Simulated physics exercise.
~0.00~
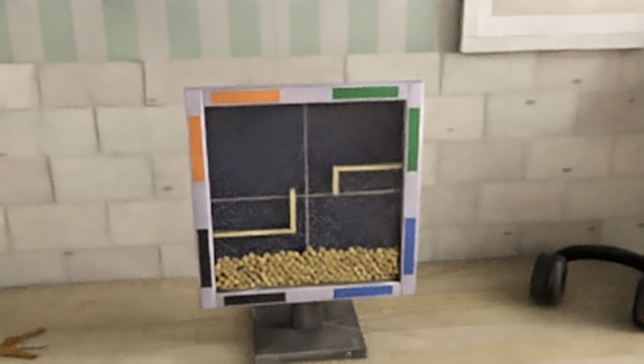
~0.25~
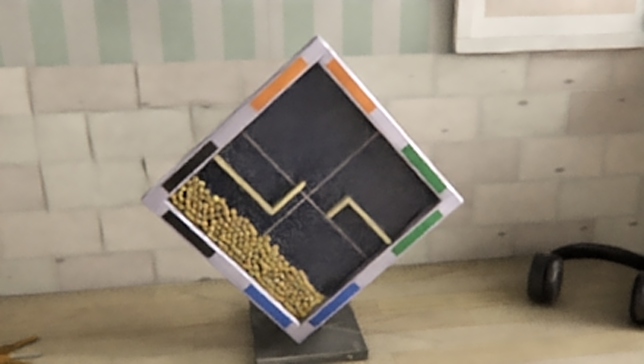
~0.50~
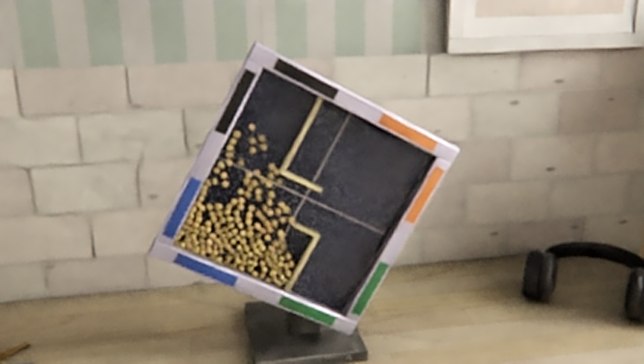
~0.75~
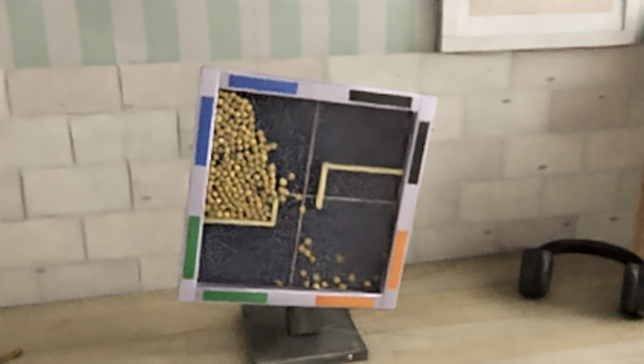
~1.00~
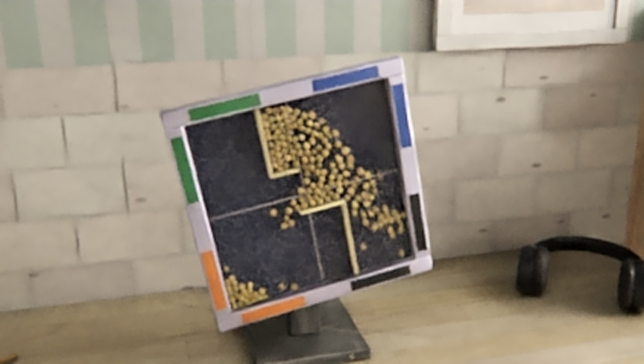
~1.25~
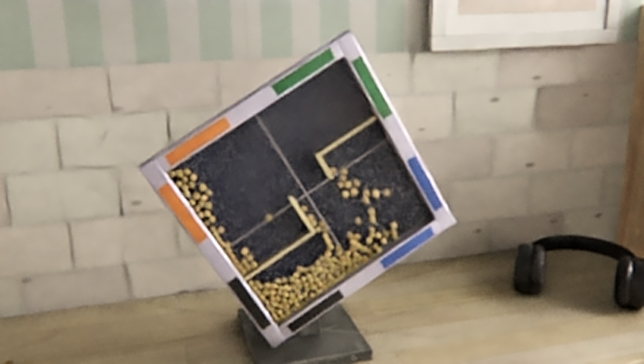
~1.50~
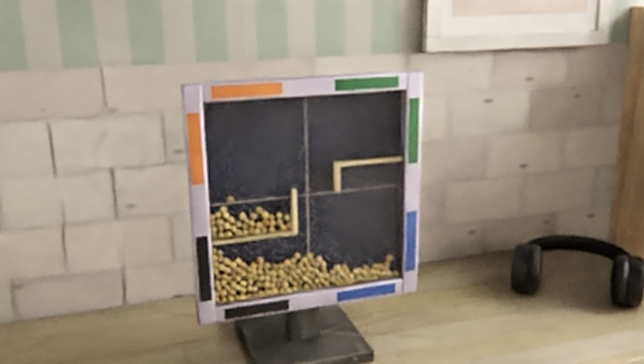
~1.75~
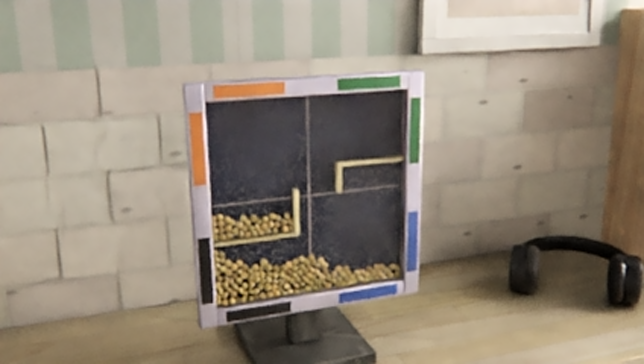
A square, dark-backed maze with a pale rim marked in orange, green, blue and black stands on a wooden surface, seen from the front by a slightly drifting camera. Black headphones lie to its right, before a pale brick wall and striped wallpaper. Pale wooden beads cover the maze's floor beneath two L-shaped ledges. The case turns clockwise, and the beads slide left, ride up the side and spill past the ledges, scattering into separate groups. It completes one full turn and stops upright, with many beads along the bottom, others held on the left ledge, and the upper quarters empty.
